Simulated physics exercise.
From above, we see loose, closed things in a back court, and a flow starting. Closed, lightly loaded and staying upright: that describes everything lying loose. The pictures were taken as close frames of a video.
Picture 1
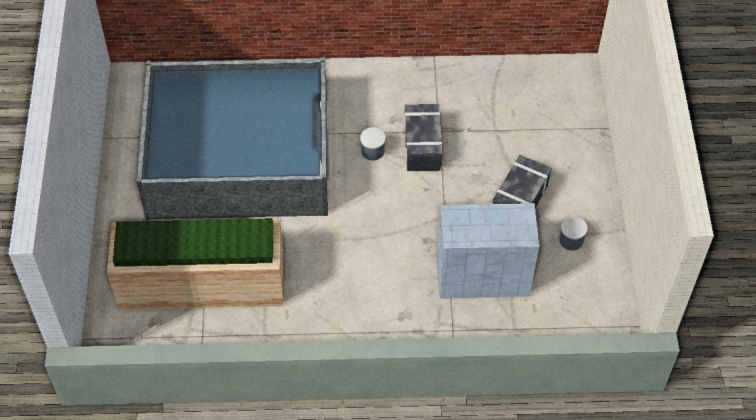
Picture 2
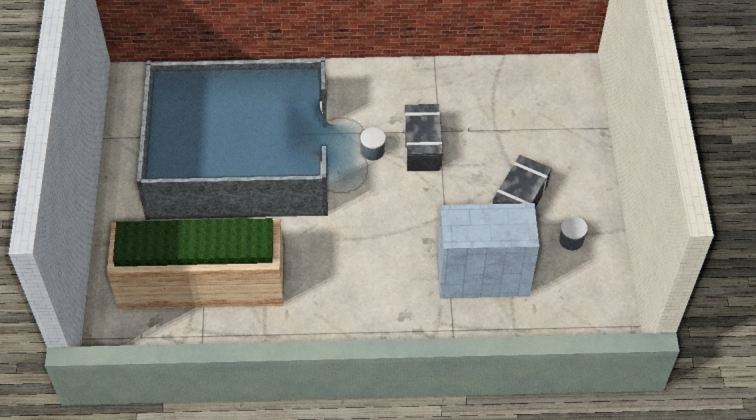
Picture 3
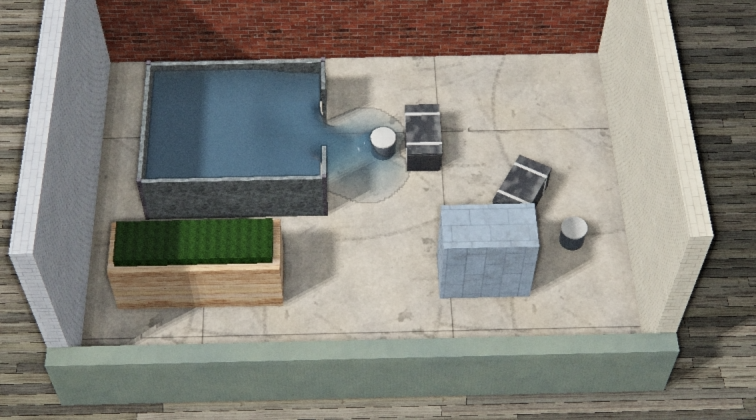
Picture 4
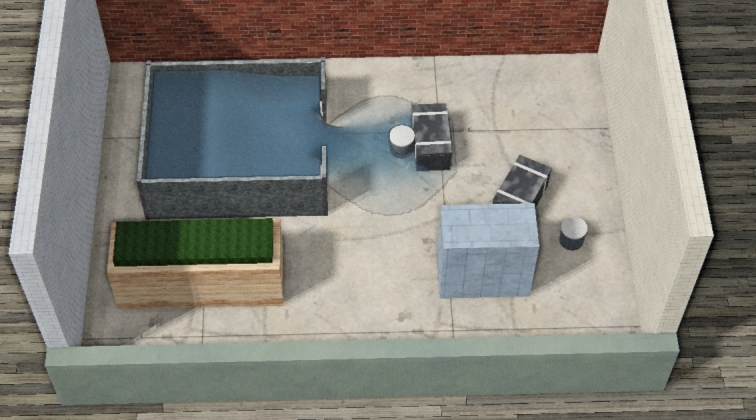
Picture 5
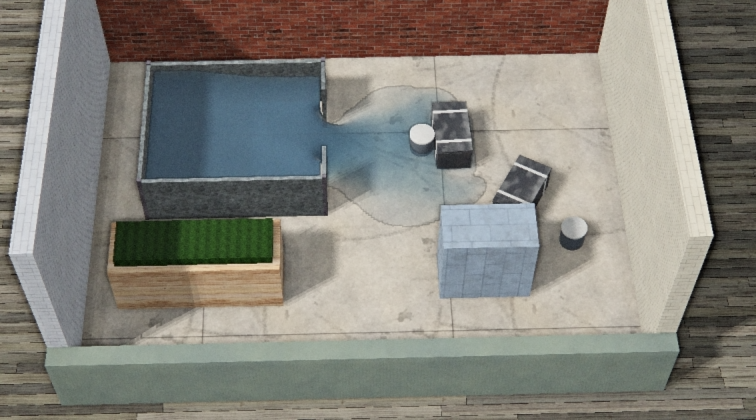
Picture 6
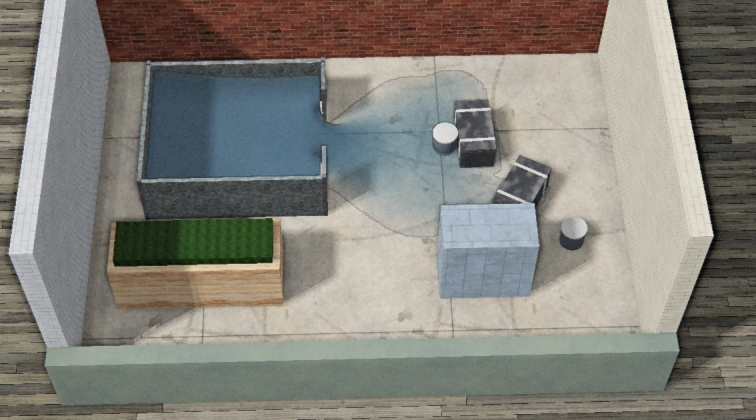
In this clip, water pours through a gap in the right side of a walled pool and spreads across a courtyard floor, shifting a pale-topped pail rightward, then a dark strapped trunk, while the other objects stay still.
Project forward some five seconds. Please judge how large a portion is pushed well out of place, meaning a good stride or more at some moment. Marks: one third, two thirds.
At minimum two thirds of the things get pushed well away.
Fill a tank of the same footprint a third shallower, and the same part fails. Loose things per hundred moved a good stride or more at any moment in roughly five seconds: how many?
80 per cent or so.
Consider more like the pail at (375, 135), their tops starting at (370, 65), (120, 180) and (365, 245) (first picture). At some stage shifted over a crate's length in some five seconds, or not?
Okay, in order the twins go nowhere much, nowhere much, nowhere much.
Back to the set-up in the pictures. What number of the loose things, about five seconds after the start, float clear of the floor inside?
I make it 2 of them.
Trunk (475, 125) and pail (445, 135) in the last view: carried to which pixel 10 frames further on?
Expect them at roughly (600, 107) and roughly (568, 125).
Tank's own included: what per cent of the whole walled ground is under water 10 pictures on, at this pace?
My answer would be close to 55 per cent.
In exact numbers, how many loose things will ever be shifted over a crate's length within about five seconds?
That gives 4.
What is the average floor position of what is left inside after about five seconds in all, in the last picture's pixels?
Roughly at (431, 228) in the last view.
A moment on, 2 of 5 are well off their spots; 0 afloat.
Next, 4 of 5 are well off their spots; 3 afloat.
Later, 4 of 5 are well off their spots; 1 afloat.
In the end, 4 of 5 are well off their spots, and 4 have been at some point; 2 afloat.
